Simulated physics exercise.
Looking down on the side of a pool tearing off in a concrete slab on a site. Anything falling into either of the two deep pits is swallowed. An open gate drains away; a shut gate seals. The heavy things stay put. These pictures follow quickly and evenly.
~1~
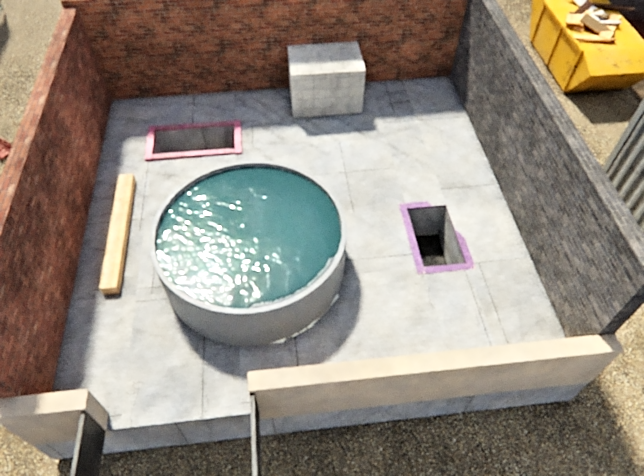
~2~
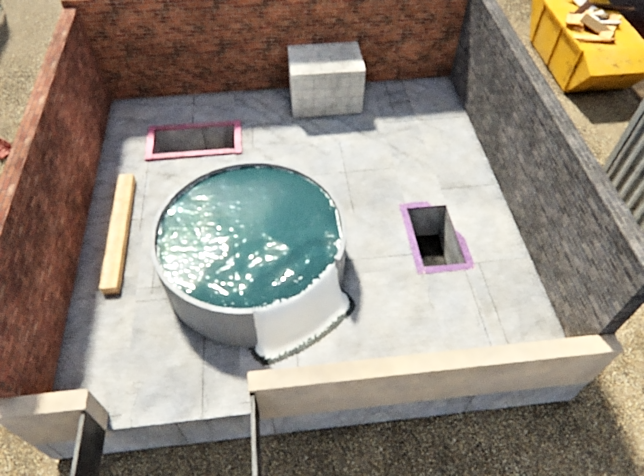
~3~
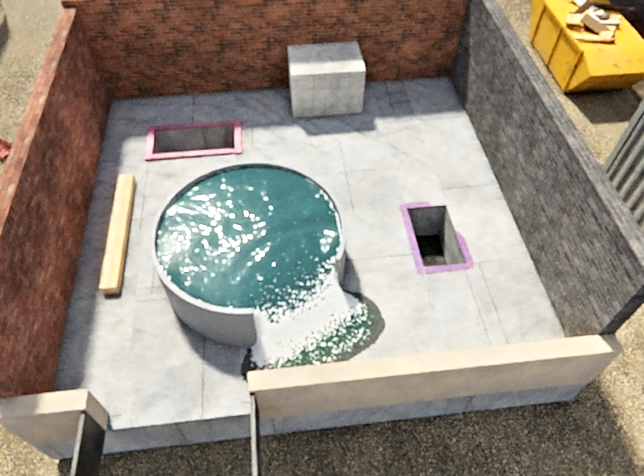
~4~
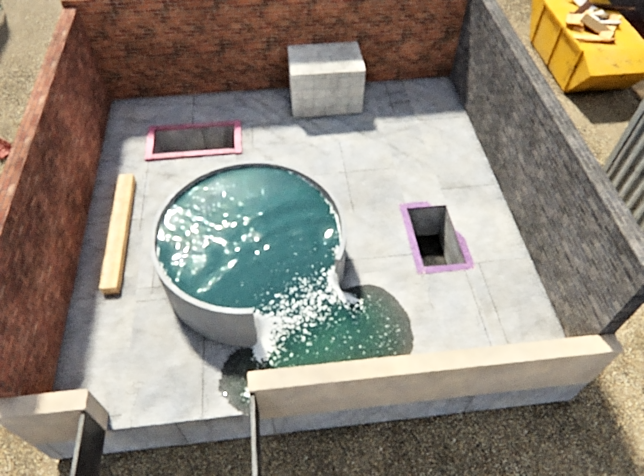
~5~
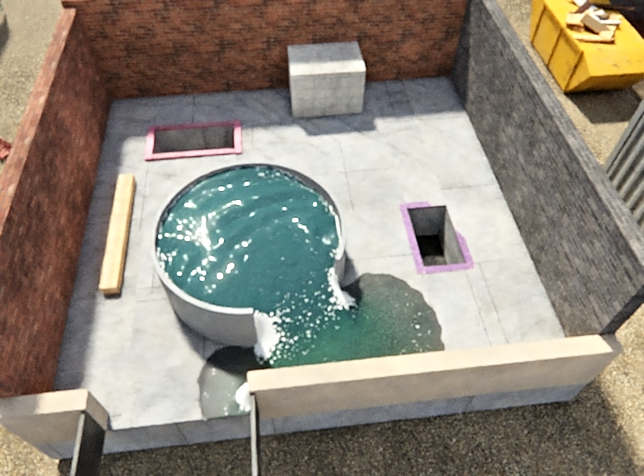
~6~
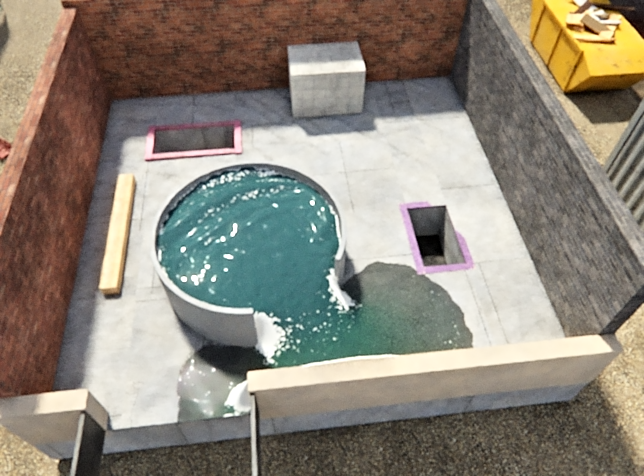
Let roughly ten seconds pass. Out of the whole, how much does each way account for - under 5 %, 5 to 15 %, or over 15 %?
The gate will capture a medium share of five to fifteen per cent, the pink pit will capture a light share below five per cent, the purple pit will capture a heavy share beyond fifteen per cent.
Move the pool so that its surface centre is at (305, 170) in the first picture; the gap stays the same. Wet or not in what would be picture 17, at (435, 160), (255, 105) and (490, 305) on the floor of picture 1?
Spot 1 unwetted, spot 2 unwetted, spot 3 wetted.
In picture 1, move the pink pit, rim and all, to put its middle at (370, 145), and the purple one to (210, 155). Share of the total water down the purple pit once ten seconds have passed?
The purple pit takes 6 per cent.
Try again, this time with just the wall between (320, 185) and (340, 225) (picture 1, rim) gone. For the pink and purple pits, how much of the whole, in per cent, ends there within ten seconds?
Pink 0 %, purple 45 %.
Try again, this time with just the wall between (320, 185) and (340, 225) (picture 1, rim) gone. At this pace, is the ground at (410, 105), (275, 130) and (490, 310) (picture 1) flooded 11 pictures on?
In the order asked: Sodden, out of reach, sodden.
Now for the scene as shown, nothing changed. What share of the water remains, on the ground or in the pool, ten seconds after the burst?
Near 66 in a hundred.
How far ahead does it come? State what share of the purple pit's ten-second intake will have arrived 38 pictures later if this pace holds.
Near 60 %, I'd say.
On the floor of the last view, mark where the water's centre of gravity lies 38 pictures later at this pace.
Near pixel (322, 240).
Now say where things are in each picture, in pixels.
In the first picture, still water in the round pool at (250, 231).
In the second picture, the front is at (257, 353), out from the gap at (304, 316).
In the third picture, the front is at a hidden place, out from the gap at (304, 317).
In the fourth picture, the front is at (408, 337), out from the gap at (304, 318).
In the fifth picture, water pours out at (304, 318) and has run to a hidden place.
In the sixth picture, water pours out at (304, 318) and has run to a hidden place.
A moment on, water covers 20 % of the floor; the gate 1 %, the pink pit 0 %, the purple pit 0 %.
Next, water covers 30 % of the floor; the gate 2 %, the pink pit 0 %, the purple pit 0 %.
Then, water covers 55 % of the floor; the gate 4 %, the pink pit 0 %, the purple pit 4 %.
Later, water covers 75 % of the floor; the gate 6 %, the pink pit 0 %, the purple pit 14 %.
In the end, water covers 95 % of the floor; the gate 9 %, the pink pit 1 %, the purple pit 23 %.
